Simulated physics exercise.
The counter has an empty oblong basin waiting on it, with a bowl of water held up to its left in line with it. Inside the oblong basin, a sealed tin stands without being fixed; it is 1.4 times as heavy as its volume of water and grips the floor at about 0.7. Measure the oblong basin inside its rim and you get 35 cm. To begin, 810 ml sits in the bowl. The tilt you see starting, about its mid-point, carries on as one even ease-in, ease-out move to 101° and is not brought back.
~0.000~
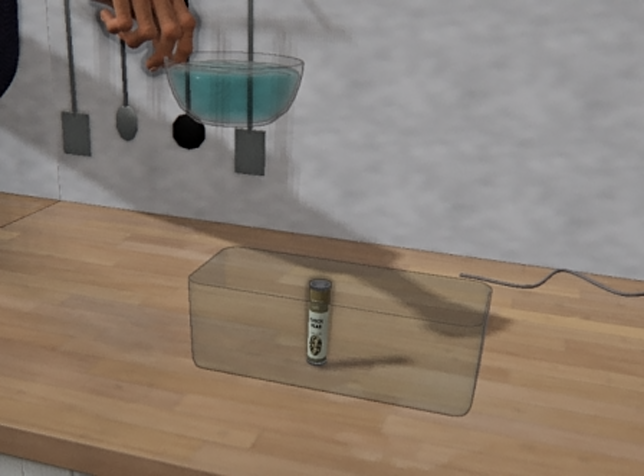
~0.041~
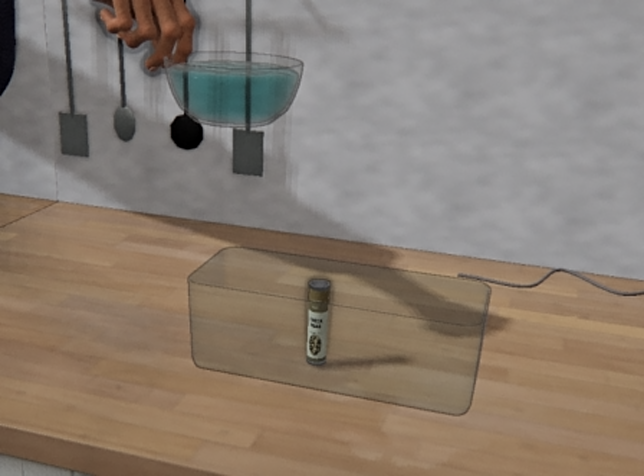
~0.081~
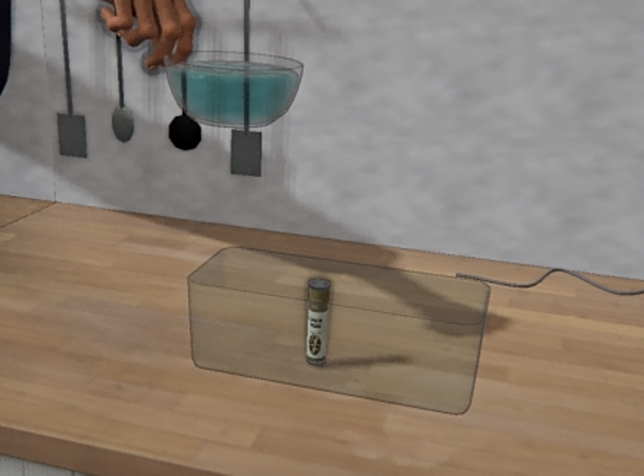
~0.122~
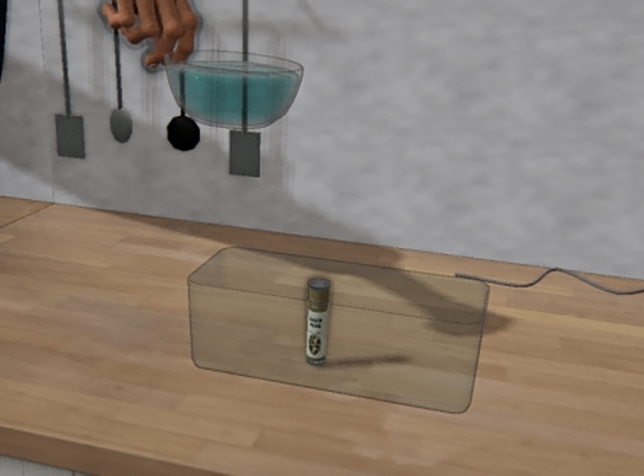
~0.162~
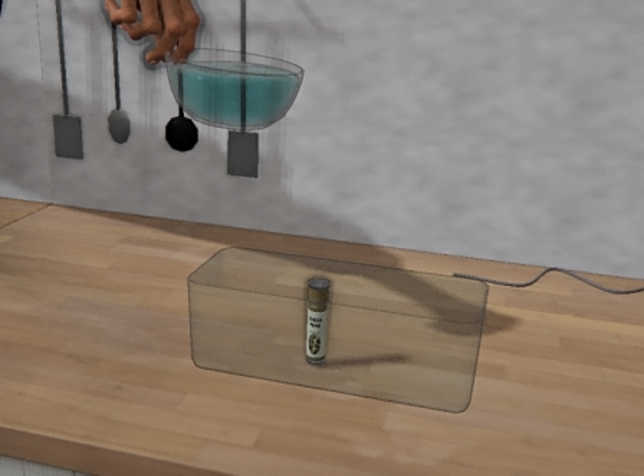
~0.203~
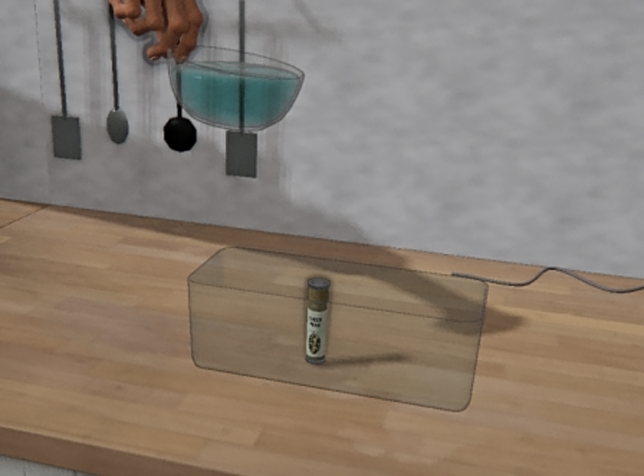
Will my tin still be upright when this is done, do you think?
No, it will have gone over.
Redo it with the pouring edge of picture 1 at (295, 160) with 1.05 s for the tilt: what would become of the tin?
It does not tip.
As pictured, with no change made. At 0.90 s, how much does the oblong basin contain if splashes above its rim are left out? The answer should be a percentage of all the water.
Some 82 percent.
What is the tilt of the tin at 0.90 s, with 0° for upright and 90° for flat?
It sits at roughly 0°.
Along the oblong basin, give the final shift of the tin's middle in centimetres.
The tin's middle ends up about 7.0 cm along the basin.
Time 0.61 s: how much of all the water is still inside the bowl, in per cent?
I'd put it near 46 percent.
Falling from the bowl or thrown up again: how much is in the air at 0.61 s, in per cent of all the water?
I'd put it at about 46 percent.
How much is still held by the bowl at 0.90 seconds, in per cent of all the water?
What remains is about 4 percent of it all.
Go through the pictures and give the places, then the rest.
The first frame shows tilt 0°; pouring edge (300, 67); surface from (178, 64) to (299, 74); the oblong basin's rim runs from (207, 264) to (488, 307); the tin's top is at (320, 288).
The second frame shows tilt 0°; pouring edge (299, 67); surface from (177, 64) to (298, 74).
The third frame shows tilt 1°; pouring edge (299, 69); surface from (177, 64) to (298, 76).
The fourth frame shows tilt 3°; pouring edge (300, 72); surface from (178, 64) to (298, 77).
The fifth frame shows tilt 6°; pouring edge (300, 75); surface from (178, 64) to (298, 78).
The sixth frame shows tilt 9°; pouring edge (301, 79); surface from (180, 64) to (300, 79).
After 0.61 s the tilt is 63° and 46 per cent is still to pour; the tin stands where it began.
After 0.90 s the tilt is 96° and 4 per cent is still to pour; the tin stands where it began.
After 1.21 s the tilt is 101° and 0 per cent is still to pour; the tin leans 11°.
After 1.55 s the tilt is 101° and 0 per cent is still to pour; the tin lies on its side.
In the end the tin lies on its side.
